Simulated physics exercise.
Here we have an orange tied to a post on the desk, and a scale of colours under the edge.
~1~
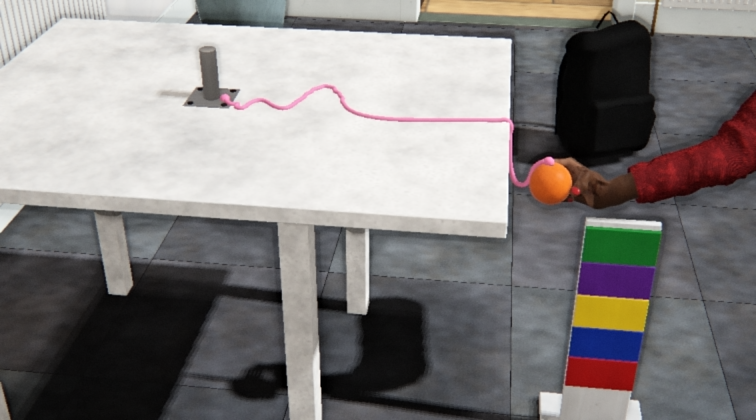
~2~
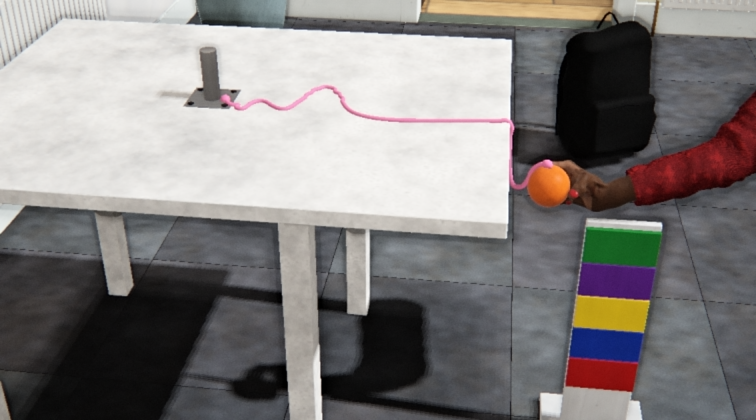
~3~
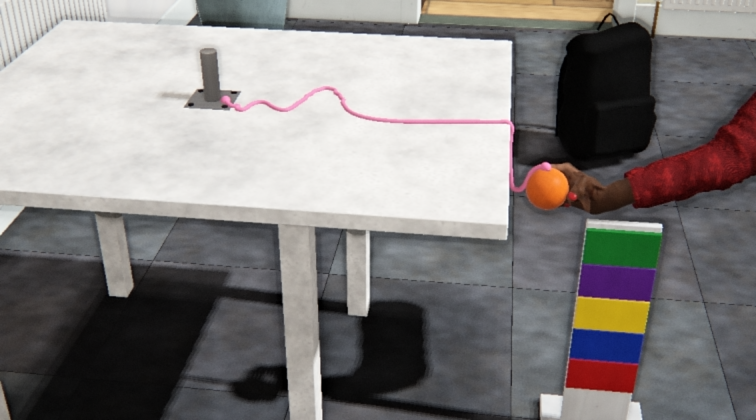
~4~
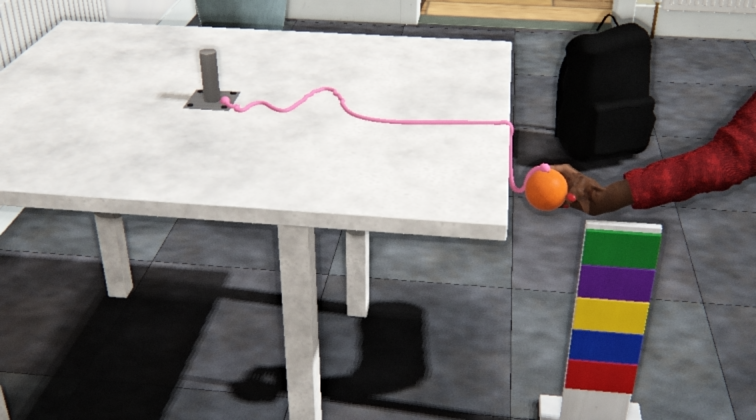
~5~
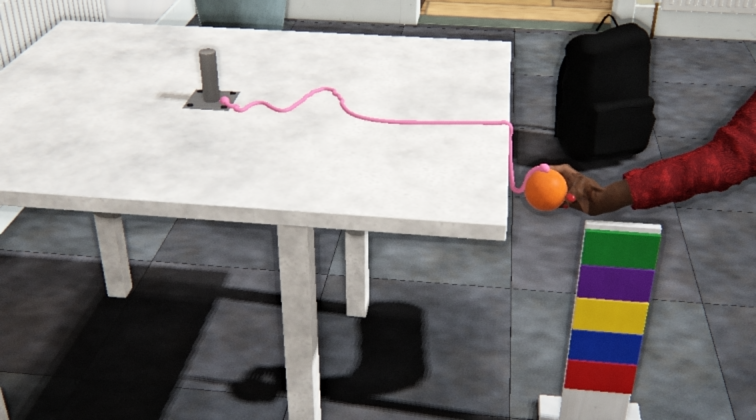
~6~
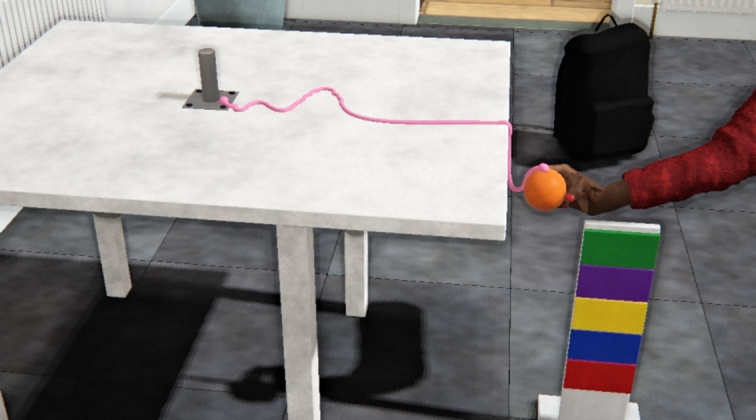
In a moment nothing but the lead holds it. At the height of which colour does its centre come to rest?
Its centre hangs level with the blue band.
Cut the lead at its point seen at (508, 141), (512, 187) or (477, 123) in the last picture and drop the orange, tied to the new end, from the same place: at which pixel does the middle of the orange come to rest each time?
Try by try, around (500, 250), (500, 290) and (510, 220).
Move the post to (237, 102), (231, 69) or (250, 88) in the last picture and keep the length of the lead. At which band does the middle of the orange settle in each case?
It would be red; blue; red.
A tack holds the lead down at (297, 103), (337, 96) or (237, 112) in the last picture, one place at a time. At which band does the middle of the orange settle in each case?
Taking them in turn: Yellow; purple; blue.
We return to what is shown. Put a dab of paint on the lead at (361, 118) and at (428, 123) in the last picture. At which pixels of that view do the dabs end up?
At (473, 110), then (506, 143).
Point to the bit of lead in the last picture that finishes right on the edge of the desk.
Near (393, 122).
Early on, orange near (523, 340); level with blue.
Midway, orange near (462, 295); level with blue.
Near the end, orange near (510, 323); level with blue.
Finally, orange near (489, 318); level with blue. Its middle rests at the blue band.
